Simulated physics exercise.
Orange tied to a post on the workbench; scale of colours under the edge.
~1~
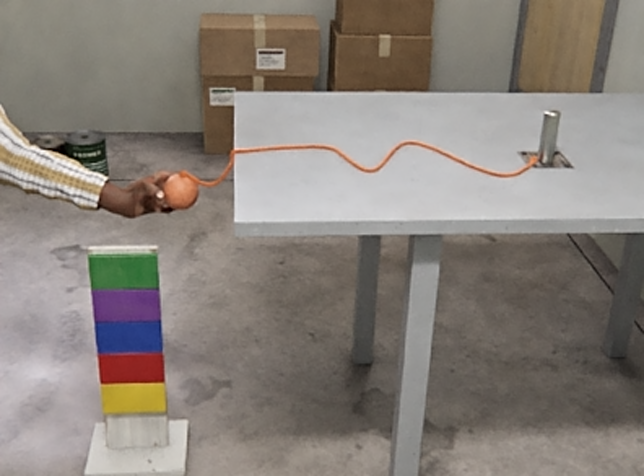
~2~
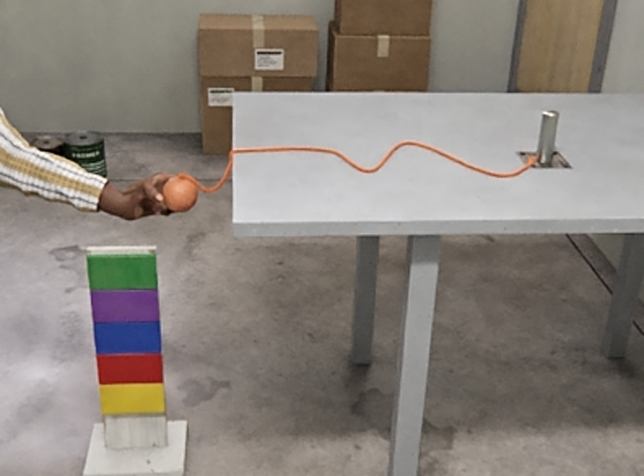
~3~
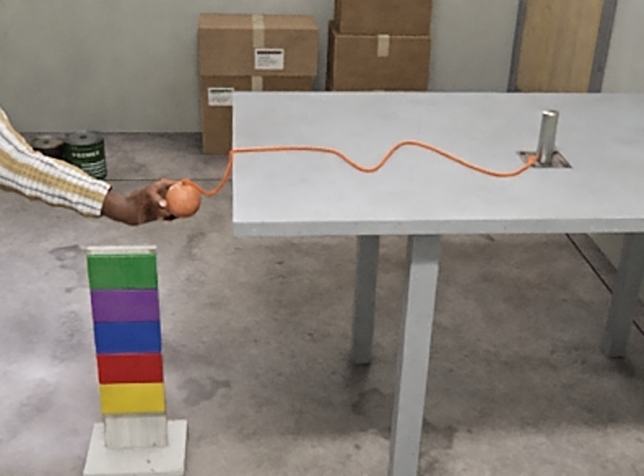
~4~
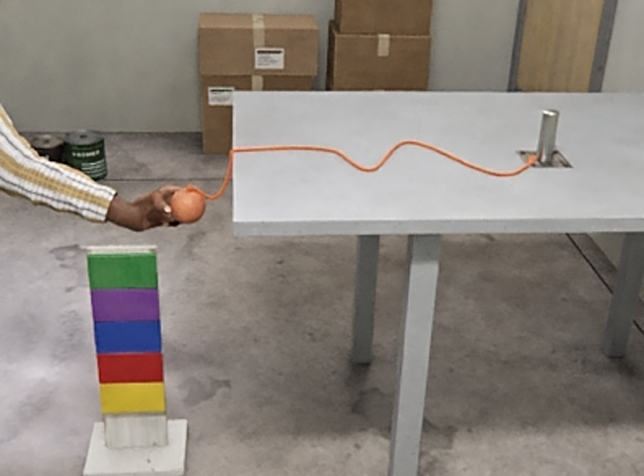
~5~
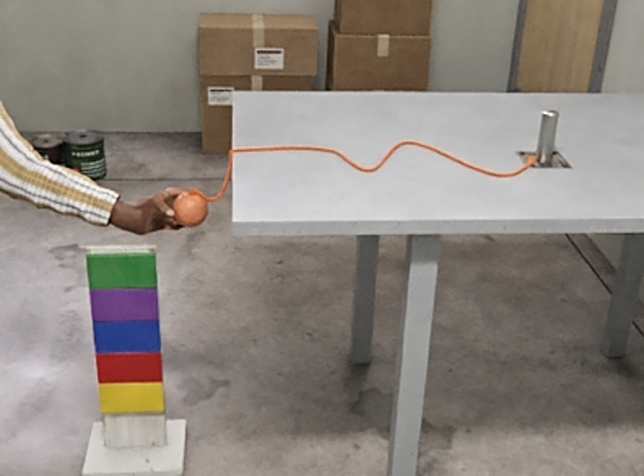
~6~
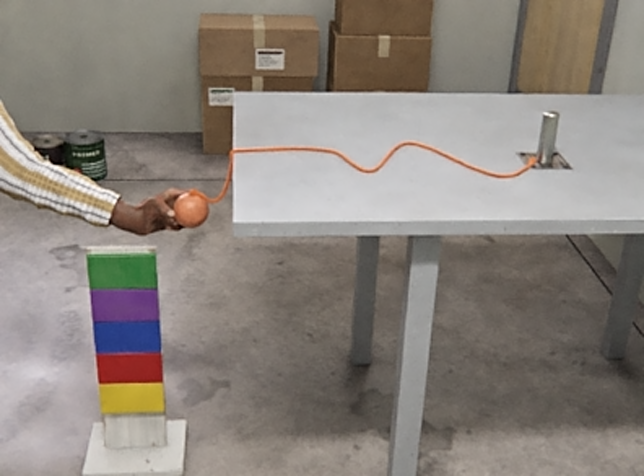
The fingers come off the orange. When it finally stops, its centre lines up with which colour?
Red.
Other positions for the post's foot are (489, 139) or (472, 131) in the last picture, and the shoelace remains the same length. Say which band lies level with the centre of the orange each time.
In turn, yellow and then yellow.
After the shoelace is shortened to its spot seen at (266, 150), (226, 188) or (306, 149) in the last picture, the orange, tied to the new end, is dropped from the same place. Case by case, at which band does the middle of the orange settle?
Taking them in turn: Green; blue; higher than all five.
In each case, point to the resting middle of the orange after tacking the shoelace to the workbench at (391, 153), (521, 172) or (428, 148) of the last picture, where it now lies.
Roughly (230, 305), (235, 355) and (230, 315).
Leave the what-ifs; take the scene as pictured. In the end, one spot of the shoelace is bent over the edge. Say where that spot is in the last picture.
Answer: The point at (353, 164).
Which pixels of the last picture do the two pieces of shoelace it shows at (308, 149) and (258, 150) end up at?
First point (233, 226), second point (234, 271).
Soon after, orange near (197, 335); level with blue.
Then, orange near (259, 358); level with red.
Further on, orange near (239, 375); level with red.
At rest, orange near (238, 373); level with red. The shoelace holds its middle at red.
